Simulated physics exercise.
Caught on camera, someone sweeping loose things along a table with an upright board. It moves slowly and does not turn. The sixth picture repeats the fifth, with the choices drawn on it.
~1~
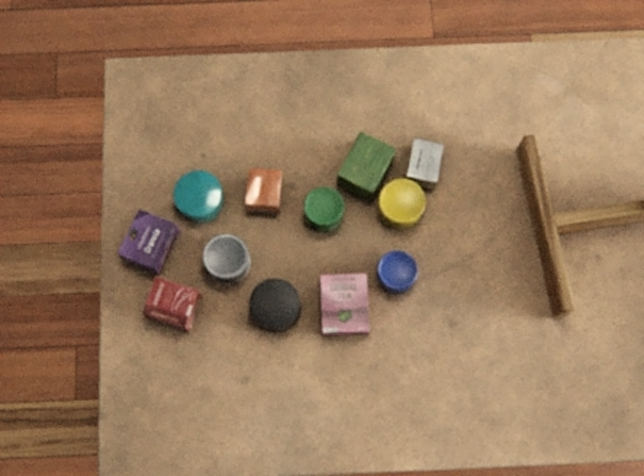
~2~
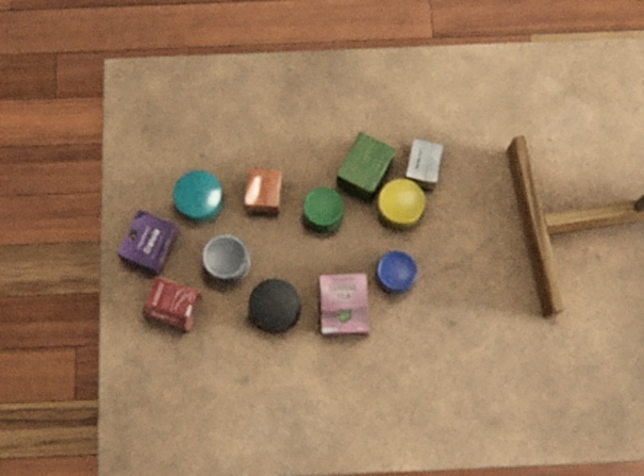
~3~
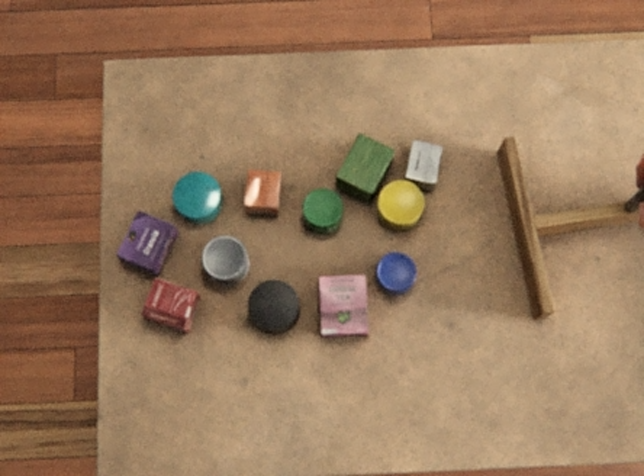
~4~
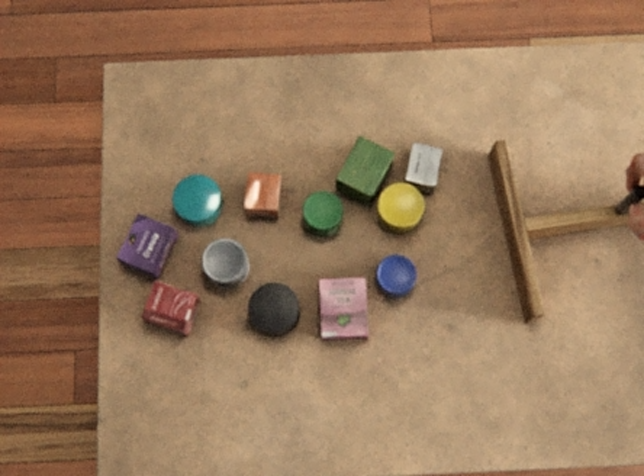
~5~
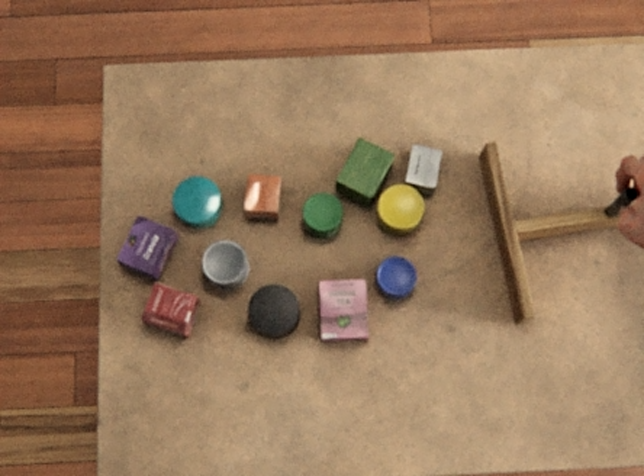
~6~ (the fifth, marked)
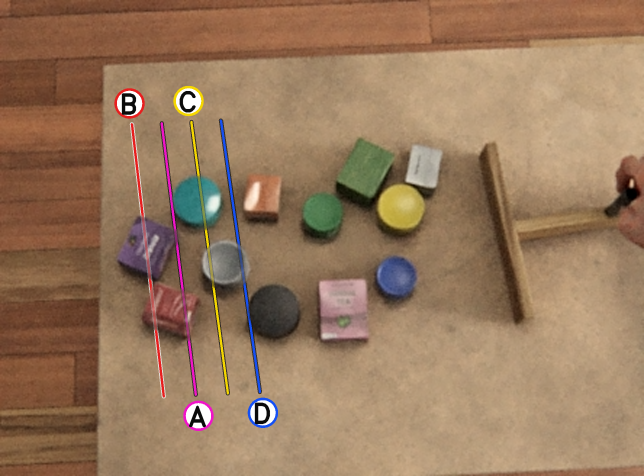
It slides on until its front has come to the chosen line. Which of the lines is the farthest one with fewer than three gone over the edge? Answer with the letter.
C is the last line within the limit.
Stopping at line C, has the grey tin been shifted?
By then, yes.
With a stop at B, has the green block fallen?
Yes.
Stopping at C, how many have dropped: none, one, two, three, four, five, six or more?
By then, one.
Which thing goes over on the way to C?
It is the turquoise pot.
On the copy, A at (178, 254); B at (147, 255); C at (209, 253); D at (240, 251).
On C. First, board (402, 232); white packet (363, 169); green block (327, 178).
Then, board (294, 237); purple packet (140, 254); turquoise pot (151, 207).
Finally, board (210, 241); turquoise pot over the edge; purple packet (100, 258); one fallen.
By contrast, A drops four; B drops seven; D is within the limit but short.
